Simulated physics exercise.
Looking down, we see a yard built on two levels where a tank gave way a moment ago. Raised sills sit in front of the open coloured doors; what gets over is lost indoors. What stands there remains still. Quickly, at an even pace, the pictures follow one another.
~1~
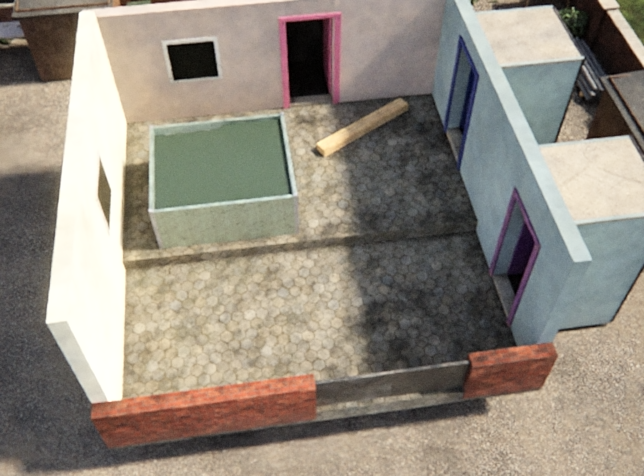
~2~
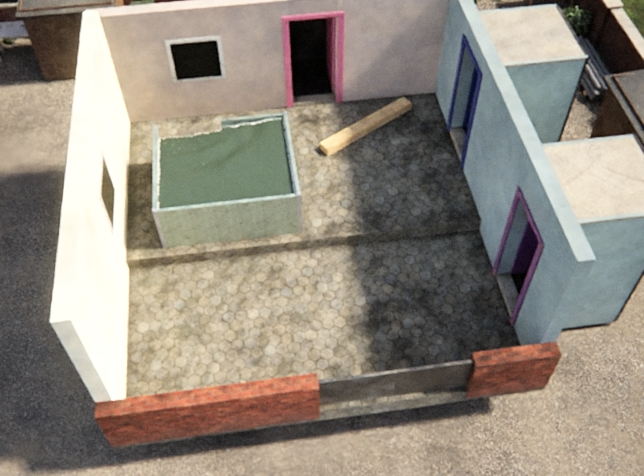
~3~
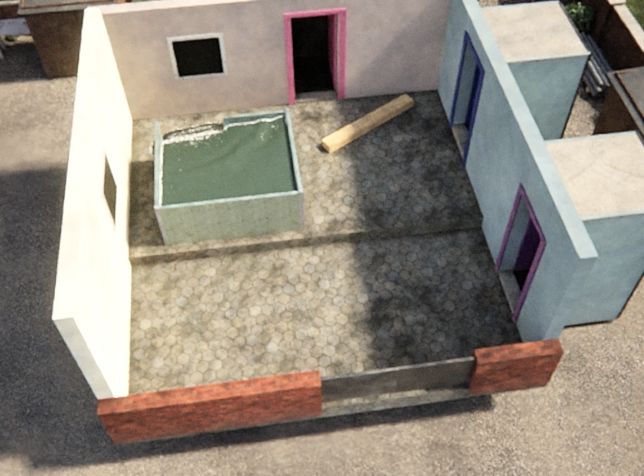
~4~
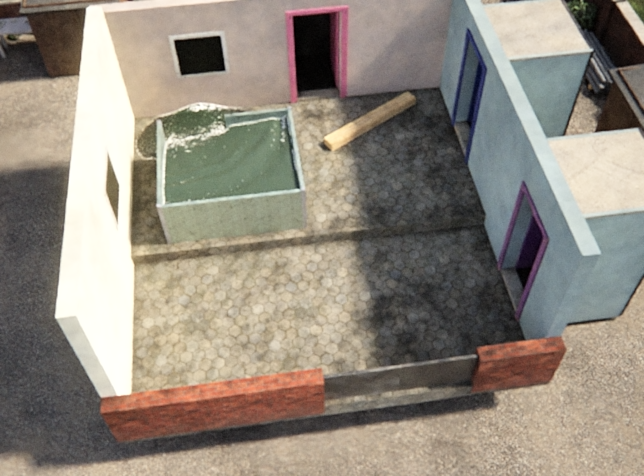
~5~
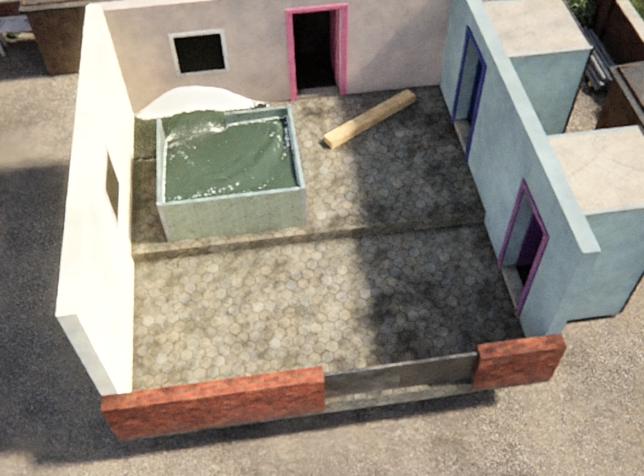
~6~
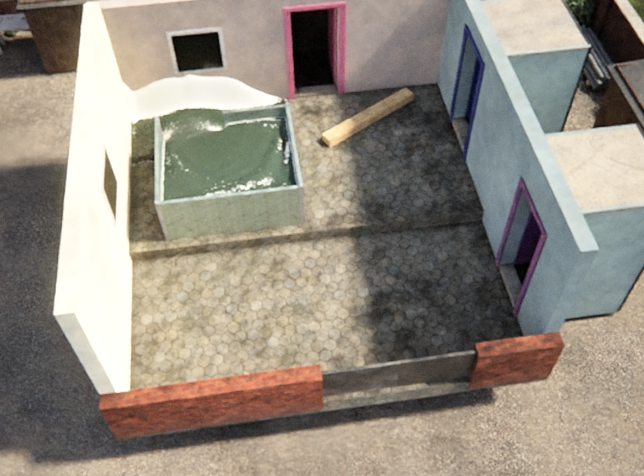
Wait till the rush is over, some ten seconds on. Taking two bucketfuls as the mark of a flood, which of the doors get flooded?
The pink door gets flooded, the purple door gets flooded, the blue door stays below the mark.
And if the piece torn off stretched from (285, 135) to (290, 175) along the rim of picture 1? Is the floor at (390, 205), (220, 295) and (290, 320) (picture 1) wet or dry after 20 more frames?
Point by point: Soaked; unwetted; unwetted.
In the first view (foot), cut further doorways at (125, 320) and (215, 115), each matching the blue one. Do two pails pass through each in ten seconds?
Well, one comes out lower, the other comes out higher.
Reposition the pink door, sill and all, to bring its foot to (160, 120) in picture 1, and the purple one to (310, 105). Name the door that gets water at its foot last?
Dead last is the blue door.
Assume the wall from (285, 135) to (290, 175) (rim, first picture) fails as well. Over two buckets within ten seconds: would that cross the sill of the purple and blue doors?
In short: Purple exceeds the limit, blue exceeds the limit.
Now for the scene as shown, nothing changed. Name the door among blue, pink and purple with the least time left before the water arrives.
The pink door.
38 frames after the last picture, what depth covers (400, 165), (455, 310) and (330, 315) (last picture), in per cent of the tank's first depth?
6, 18 and 4 per cent, roughly.
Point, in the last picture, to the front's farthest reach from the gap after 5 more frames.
Roughly (382, 94).
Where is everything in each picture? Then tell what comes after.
The first frame shows still water in the open tank at (221, 163).
In the second frame, the front is at a hidden place, out from the gap on the open tank's far side.
In the third frame, the front is at a hidden place, out from the gap on the open tank's far side.
In the fourth frame, the front is at (234, 109), out from the gap on the open tank's far side.
In the fifth frame, water pours out on the open tank's far side and has run to (260, 105).
In the sixth frame, the front is at (282, 101), out from the gap on the open tank's far side.
A moment on, water covers 15 % of the floor; the pink door wet at the sill, nothing in, the purple door not reached, the blue door not reached.
Next, water covers 30 % of the floor; the pink door under two buckets in, the purple door not reached, the blue door not reached.
Then, water covers 60 % of the floor; the pink door under two buckets in, the purple door not reached, the blue door wet at the sill, nothing in.
Later, water covers 90 % of the floor; the pink door over two buckets in, the purple door wet at the sill, nothing in, the blue door wet at the sill, nothing in.
In the end, water covers 95 % of the floor; the pink door far over two buckets in, the purple door far over two buckets in, the blue door wet at the sill, nothing in.
